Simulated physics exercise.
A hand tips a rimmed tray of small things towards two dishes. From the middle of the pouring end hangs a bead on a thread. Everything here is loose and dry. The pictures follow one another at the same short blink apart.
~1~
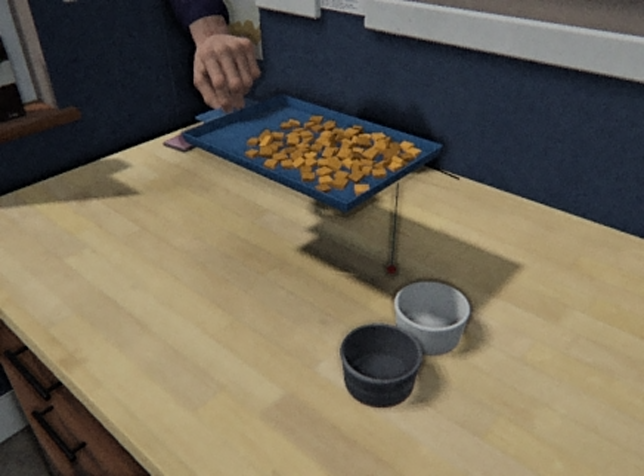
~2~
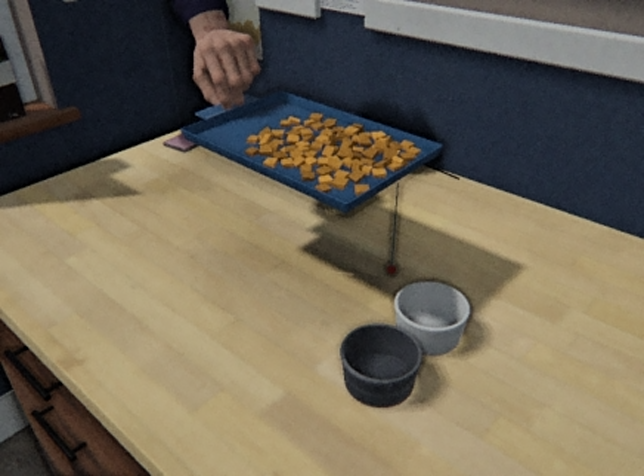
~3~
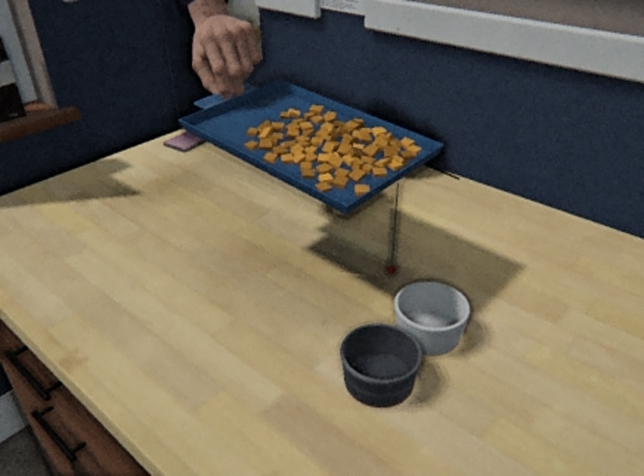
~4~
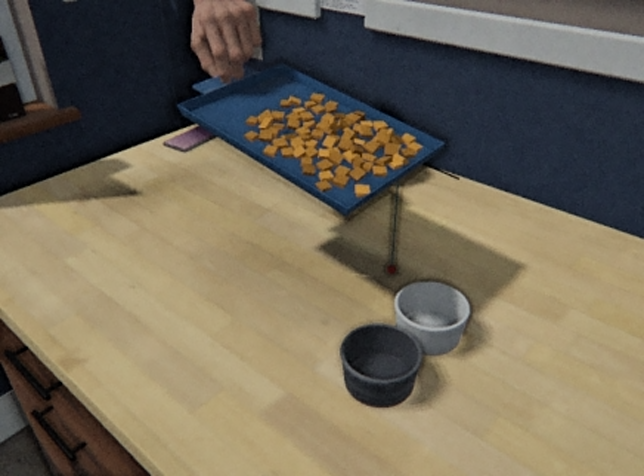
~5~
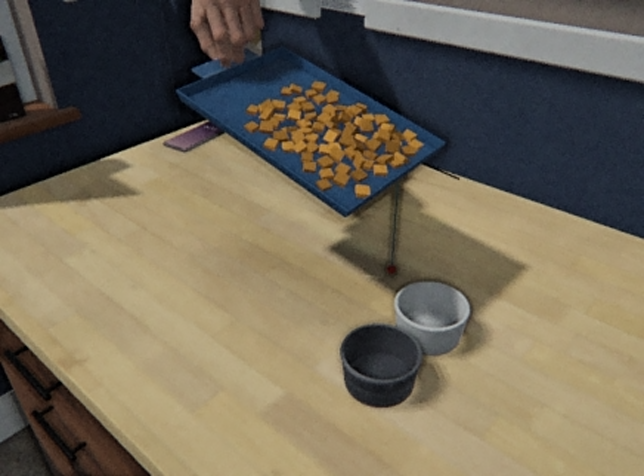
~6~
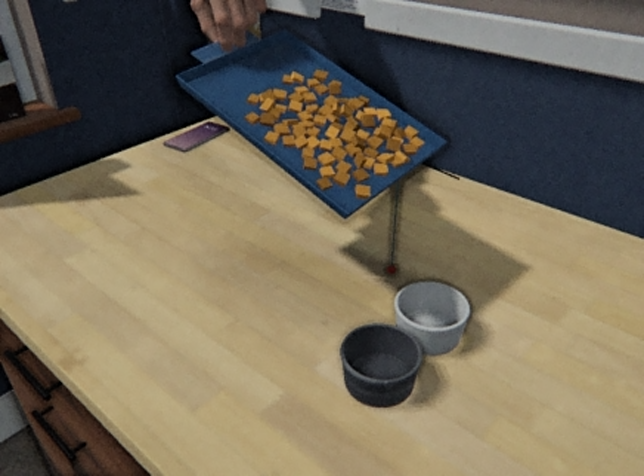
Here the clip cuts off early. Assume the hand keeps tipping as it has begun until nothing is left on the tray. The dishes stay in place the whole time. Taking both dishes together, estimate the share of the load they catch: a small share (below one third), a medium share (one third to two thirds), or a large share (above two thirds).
They catch a medium share of it.
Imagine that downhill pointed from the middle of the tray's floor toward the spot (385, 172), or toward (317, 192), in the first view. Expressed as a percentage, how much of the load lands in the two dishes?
Lab note: Try one about 40 %, try two 0 %.
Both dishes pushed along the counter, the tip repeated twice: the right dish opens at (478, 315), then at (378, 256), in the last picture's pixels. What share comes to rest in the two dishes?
First position: Some 0 %; second position: Some 0 %.
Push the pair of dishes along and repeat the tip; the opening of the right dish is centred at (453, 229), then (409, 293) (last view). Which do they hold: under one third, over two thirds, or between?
Taking the tries in order: Under a third and beyond two thirds.
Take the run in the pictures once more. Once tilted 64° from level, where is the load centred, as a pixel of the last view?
Roughly (371, 148).
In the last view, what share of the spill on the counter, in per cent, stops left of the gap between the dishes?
I'd say some 80 in a hundred.
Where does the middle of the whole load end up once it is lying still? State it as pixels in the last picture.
Roughly at pixel (388, 355).
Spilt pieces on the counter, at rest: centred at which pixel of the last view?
Roughly at (368, 335).
Soon, tray tipped steeply; all on the tray.
A while on, tray tipped past a quarter turn; a small part on the tray; about a quarter in the left dish; a small part in the right dish; about a quarter outside both; about a third in the air.
Towards the end, tray tipped past a quarter turn; about a third in the left dish; about a quarter in the right dish; about half outside both.
Finally, tray tipped past a quarter turn; about a third in the left dish; about a quarter in the right dish; about half outside both.
